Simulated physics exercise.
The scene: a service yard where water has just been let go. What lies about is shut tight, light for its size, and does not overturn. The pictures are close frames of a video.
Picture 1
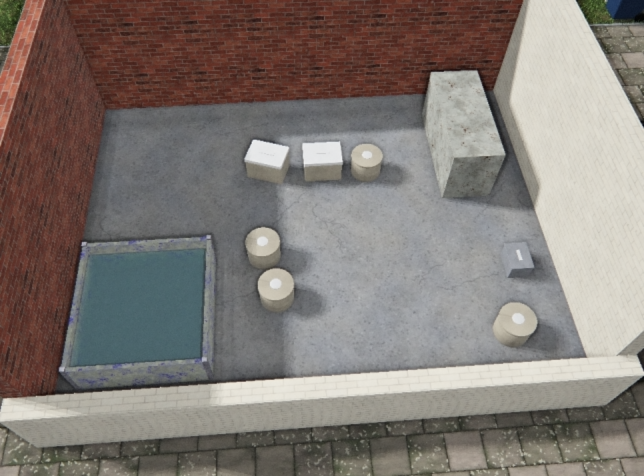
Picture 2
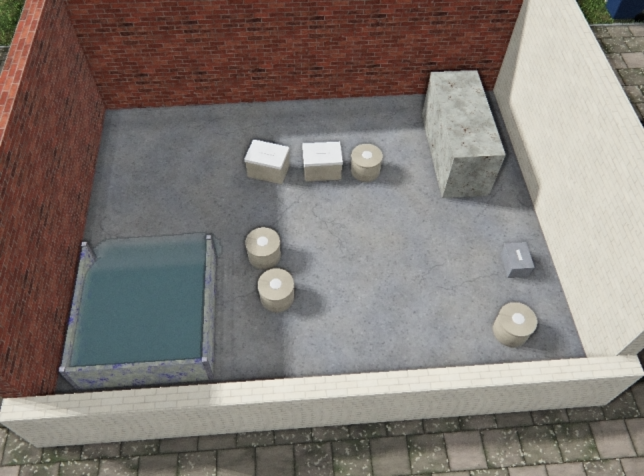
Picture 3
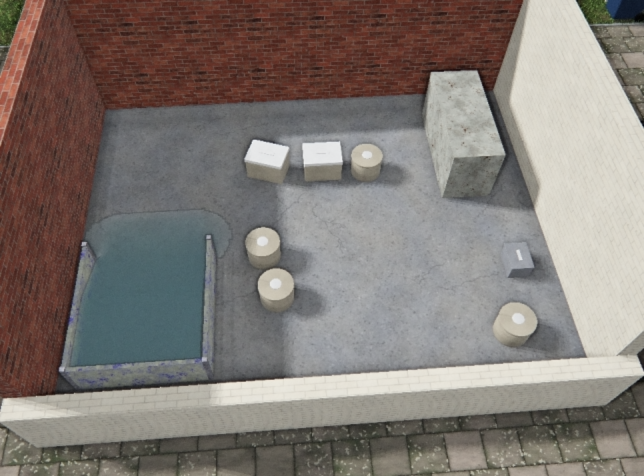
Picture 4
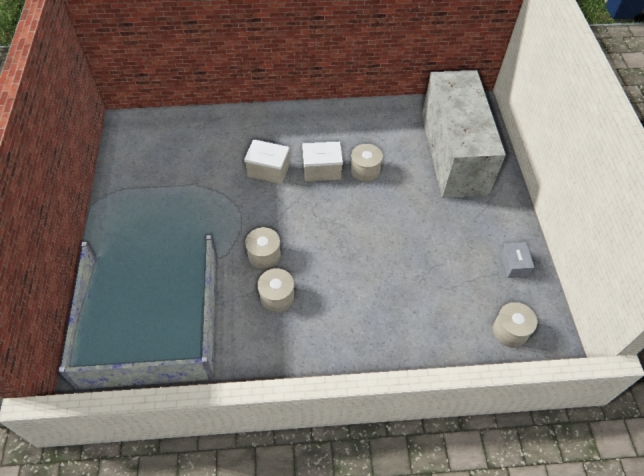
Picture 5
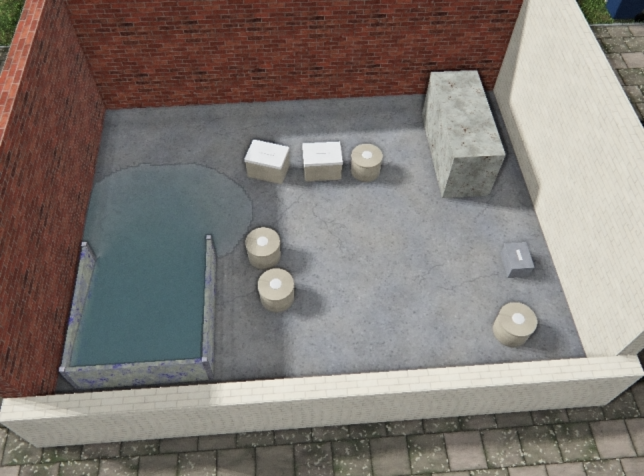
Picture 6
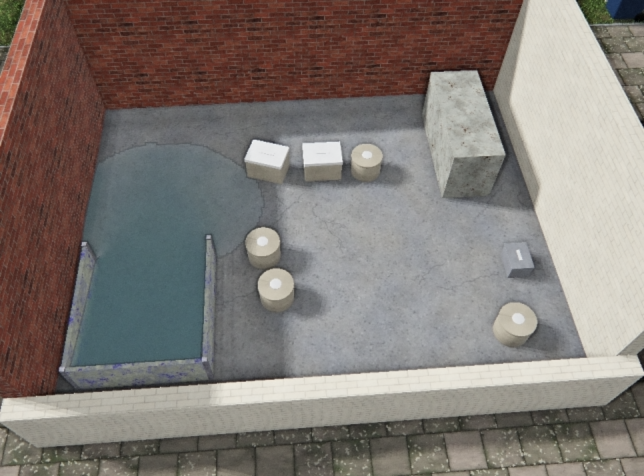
In a walled yard, water spreads from an opened tank across the floor around still objects.
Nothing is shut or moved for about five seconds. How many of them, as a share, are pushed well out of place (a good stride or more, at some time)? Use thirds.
It is between one and two thirds.
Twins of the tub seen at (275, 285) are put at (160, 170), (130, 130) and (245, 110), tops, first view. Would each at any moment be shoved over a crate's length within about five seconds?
In turn: Swept aside, shifted that much, shifted that much.
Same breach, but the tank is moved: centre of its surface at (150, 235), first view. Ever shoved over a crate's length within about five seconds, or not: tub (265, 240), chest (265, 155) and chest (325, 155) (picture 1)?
In that order: Never so far, swept aside, moved that far.
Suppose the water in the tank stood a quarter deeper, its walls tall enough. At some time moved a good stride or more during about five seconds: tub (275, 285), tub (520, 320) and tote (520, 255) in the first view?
One after the other: Under that, short of that, never so far.
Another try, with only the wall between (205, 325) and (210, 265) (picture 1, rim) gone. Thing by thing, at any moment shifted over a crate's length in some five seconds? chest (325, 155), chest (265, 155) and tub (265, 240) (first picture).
As listed: Not that far, short of that, that far or more.
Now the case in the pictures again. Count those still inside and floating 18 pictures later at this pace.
That makes 1.
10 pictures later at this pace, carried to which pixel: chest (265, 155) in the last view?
Near (299, 115).
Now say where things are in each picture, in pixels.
In the first frame, a chest at (267, 153) rests on the ground; a tub at (518, 319), on the bottom; 0 of 7 have shifted.
In the second frame, a chest at (267, 153), on the bottom; a tub at (518, 319) rests on the ground; 0 of 7 have shifted.
In the third frame, a chest at (267, 153) rests on the ground; a tub at (518, 319) rests on the ground; 0 of 7 have shifted.
In the fourth frame, a chest at (267, 153), on the bottom; a tub at (518, 319) rests on the ground; 0 of 7 have shifted.
In the fifth frame, a chest at (267, 153) rests on the ground; a tub at (518, 319), on the bottom; 0 of 7 have shifted.
In the sixth frame, a chest at (267, 153) rests on the ground; a tub at (518, 319) rests on the ground; 0 of 7 have shifted.
A moment on, 0 of 7 are well off their spots; 0 afloat.
Next, 1 of 7 are well off their spots; 0 afloat.
Later, 1 of 7 are well off their spots; 1 afloat.
In the end, 3 of 7 are well off their spots, and 3 have been at some point; 3 afloat.
